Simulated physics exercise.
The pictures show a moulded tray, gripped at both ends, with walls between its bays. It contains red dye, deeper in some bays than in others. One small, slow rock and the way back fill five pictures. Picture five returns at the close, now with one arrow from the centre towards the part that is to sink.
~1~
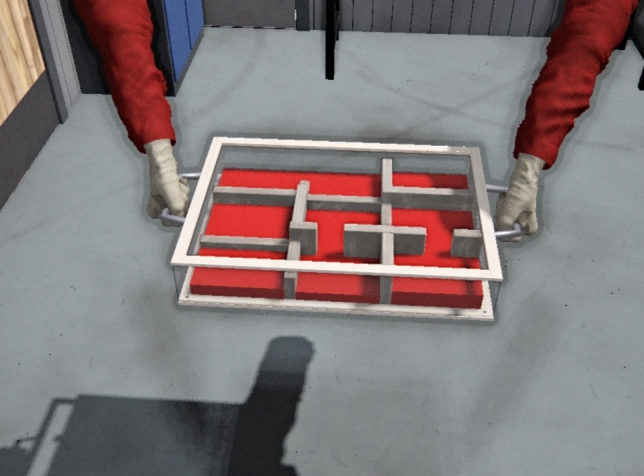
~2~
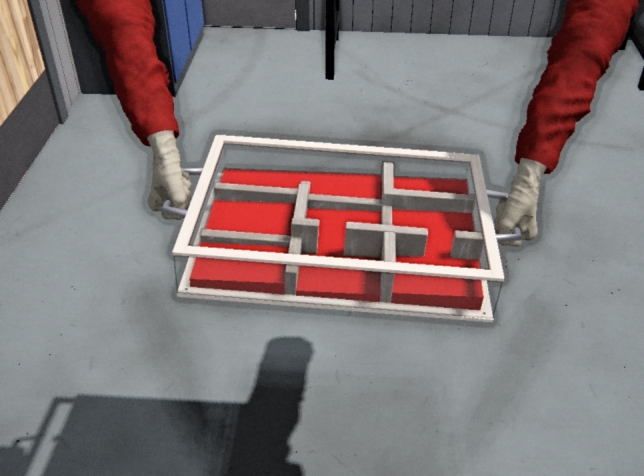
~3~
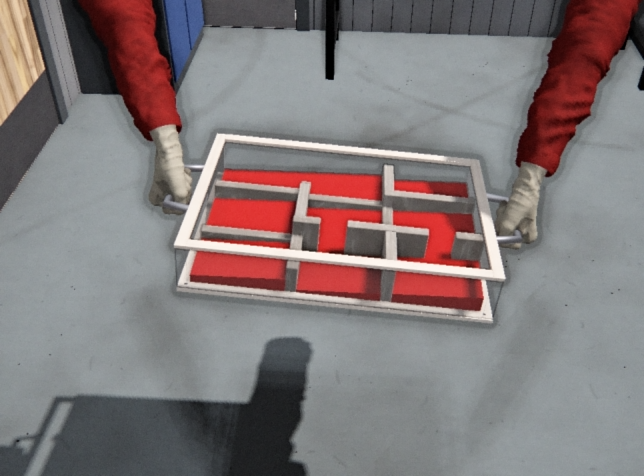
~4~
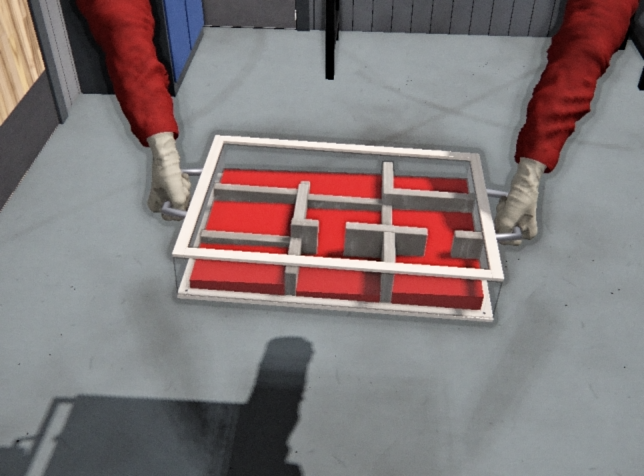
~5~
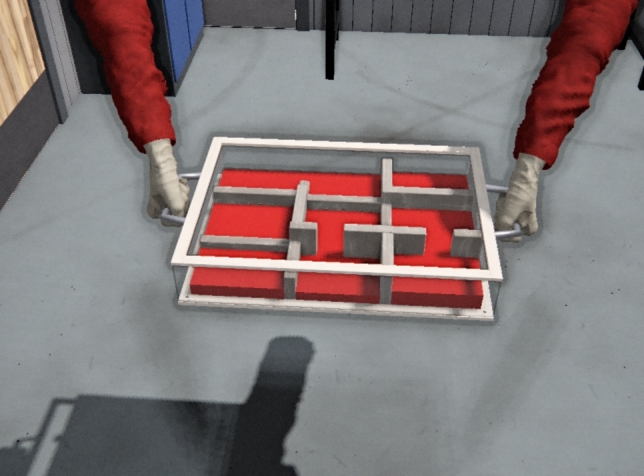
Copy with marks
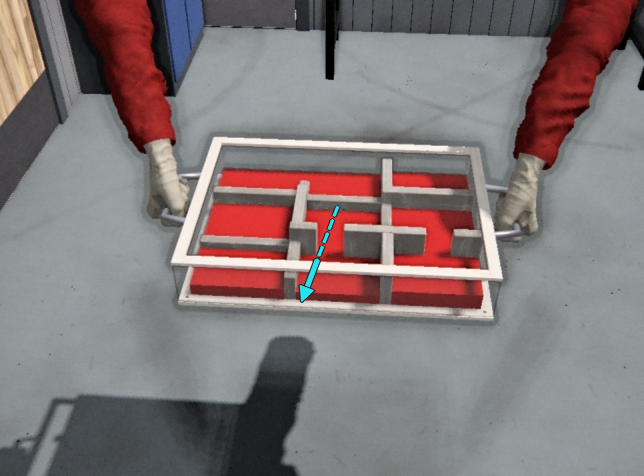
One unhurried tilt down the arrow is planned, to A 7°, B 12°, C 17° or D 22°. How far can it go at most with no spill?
Tilt D.
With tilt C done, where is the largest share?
The front right bay.
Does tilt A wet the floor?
No, not at all.
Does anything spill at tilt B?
No.
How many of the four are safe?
All of them.
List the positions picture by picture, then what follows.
In the first frame, the tray is level; deepest in the back right bay, at (427, 189), shallowest in the central.
In the second frame, tipped about 3° down to the back right; no wall is crossed.
In the third frame, tipped about 6° down to the back right; no wall is crossed.
In the fourth frame, tipped about 3° down to the back right; no wall is crossed.
In the fifth frame, the tray is level; deepest in the back right bay, at (427, 189), shallowest in the front middle.
The arrow ends at (303, 296).
Choosing A, nothing spills; the front right bay holds the most.
Choosing B, nothing spills; the front right bay holds the most.
Choosing C, nothing spills; the front right bay holds the most.
Choosing D, nothing spills; the front right bay holds the most.
